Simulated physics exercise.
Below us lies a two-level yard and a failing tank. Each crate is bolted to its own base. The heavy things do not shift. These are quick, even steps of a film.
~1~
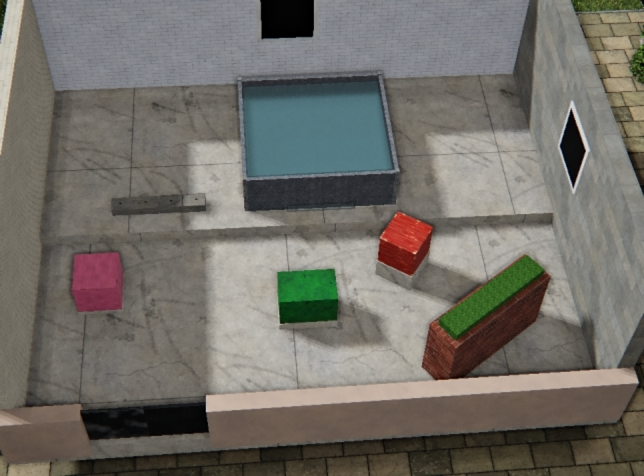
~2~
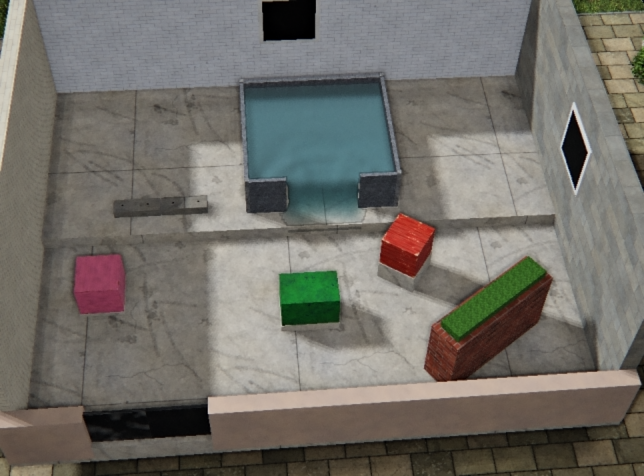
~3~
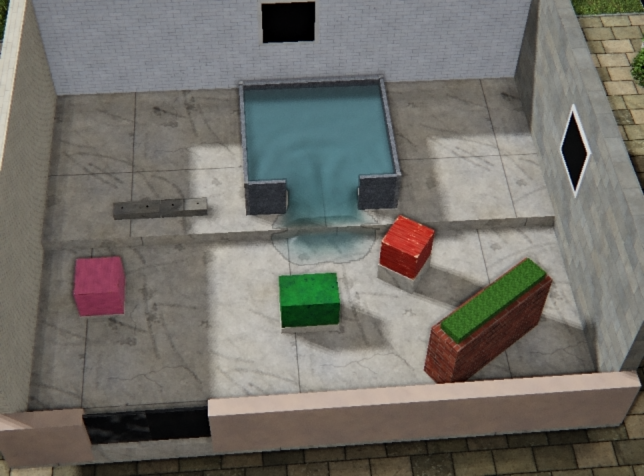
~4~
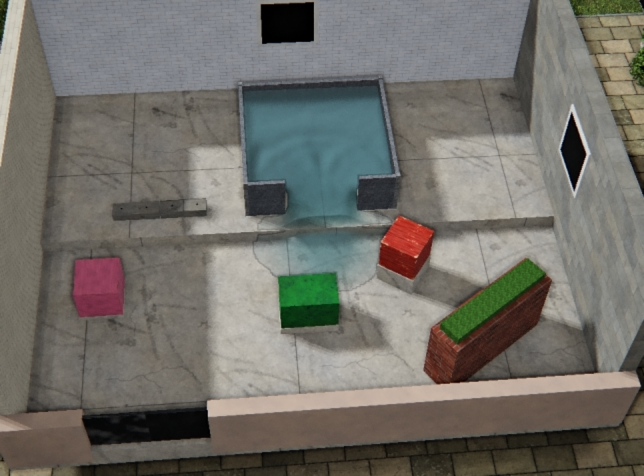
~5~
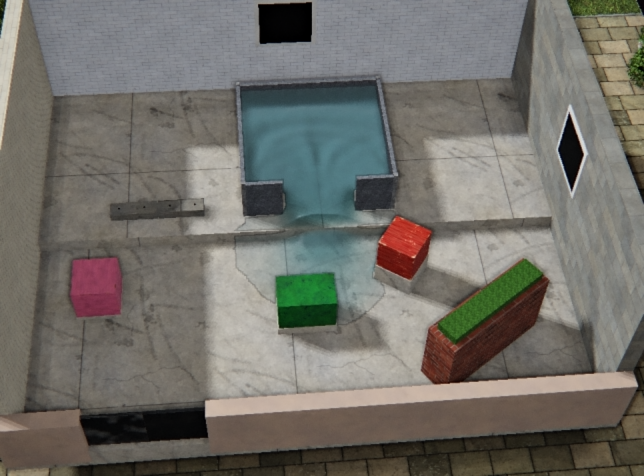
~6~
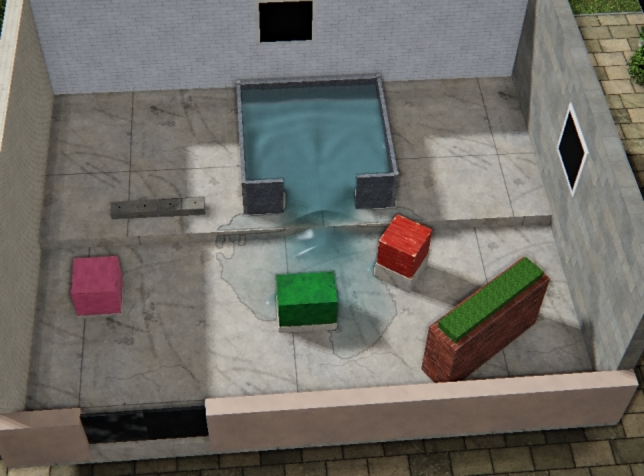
In the video, a gap opens in the front wall of a raised tank in a walled yard, and water pours down the step onto the lower level, spreading outward around a green block while the other blocks stay still.
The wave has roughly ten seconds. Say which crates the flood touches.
In the end: The green crate is wetted; the pink crate is wetted; the red crate escapes dry.
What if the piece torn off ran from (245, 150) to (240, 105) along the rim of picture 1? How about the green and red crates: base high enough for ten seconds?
Then: Green is safe, red remains dry.
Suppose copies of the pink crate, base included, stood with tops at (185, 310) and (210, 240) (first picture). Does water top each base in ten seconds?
In turn: Is topped, is wetted.
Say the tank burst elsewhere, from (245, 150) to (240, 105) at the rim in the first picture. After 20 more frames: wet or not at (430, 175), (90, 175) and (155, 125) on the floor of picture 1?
One after the other: Dry, awash, wet.
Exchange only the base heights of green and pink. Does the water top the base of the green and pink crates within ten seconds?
Then: The green crate takes water; the pink crate ends up wet.
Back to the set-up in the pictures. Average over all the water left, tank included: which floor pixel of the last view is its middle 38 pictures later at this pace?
At about (304, 273).
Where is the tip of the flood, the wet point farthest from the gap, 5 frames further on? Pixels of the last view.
Near (461, 409).
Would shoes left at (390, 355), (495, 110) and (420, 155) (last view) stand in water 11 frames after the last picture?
In turn: Under water, clear, dry.
A moment on, water covers 20 % of the floor; the green crate water round its plinth, the pink crate not reached, the red crate water round its plinth.
Next, water covers 35 % of the floor; the green crate water round its plinth, the pink crate water round its plinth, the red crate water round its plinth.
Then, water covers 50 % of the floor; the green crate water round its plinth, the pink crate water round its plinth, the red crate water round its plinth.
Later, water covers 55 % of the floor; the green crate water round its plinth, the pink crate water round its plinth, the red crate water round its plinth.
In the end, water covers 55 % of the floor; the green crate was topped, the pink crate was topped, the red crate stayed above the water.
